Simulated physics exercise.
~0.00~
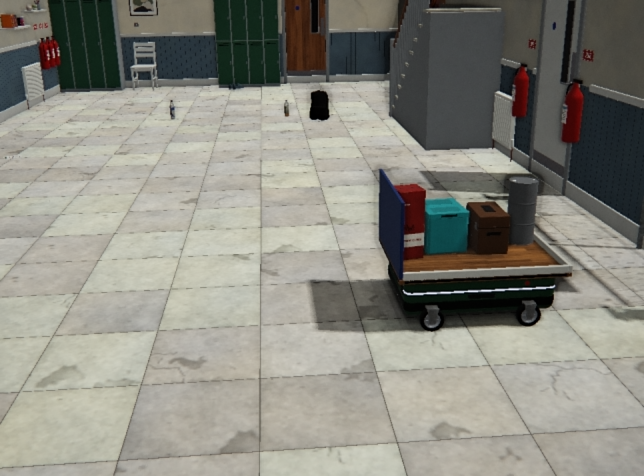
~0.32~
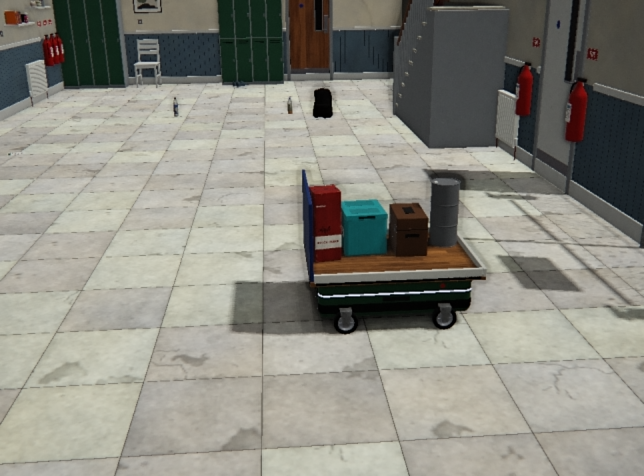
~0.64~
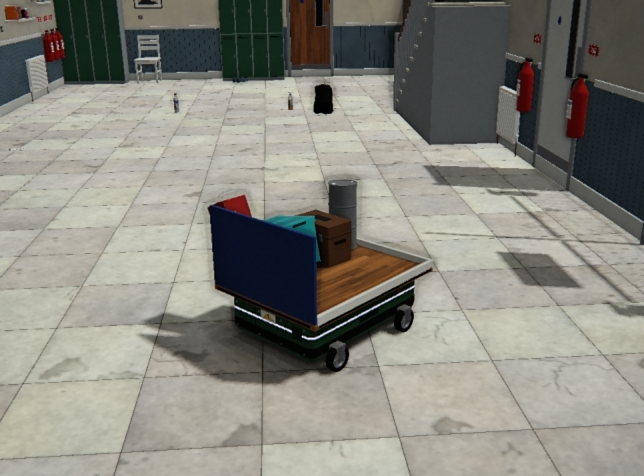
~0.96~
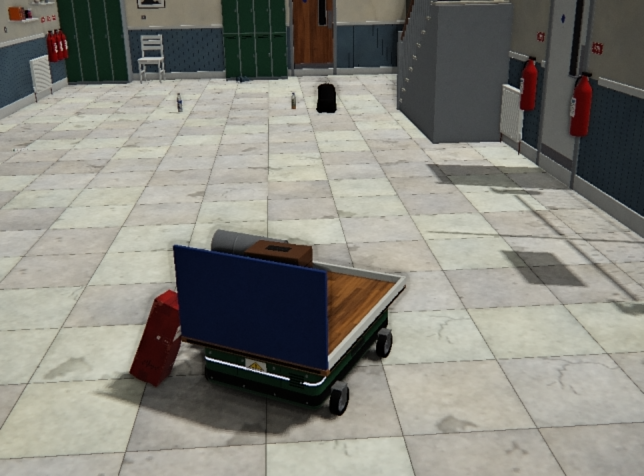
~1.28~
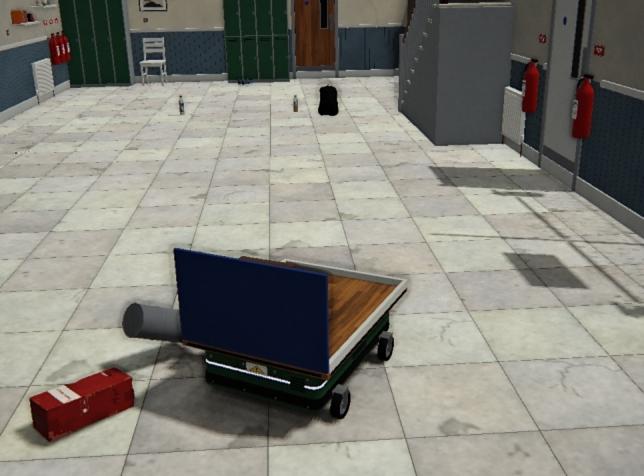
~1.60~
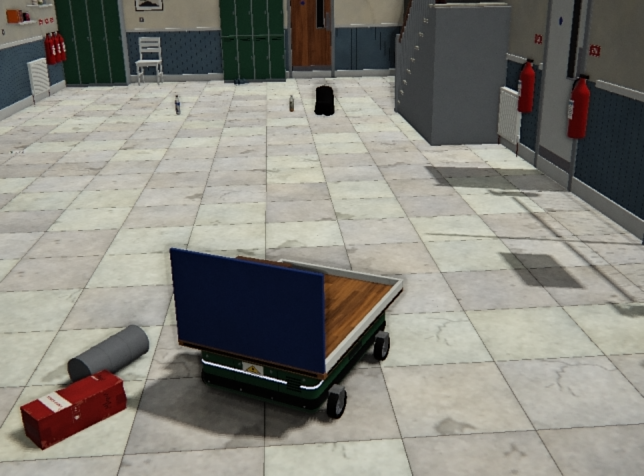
On a tiled floor, a loaded cart turns and stops, spilling a red box and grey canister.
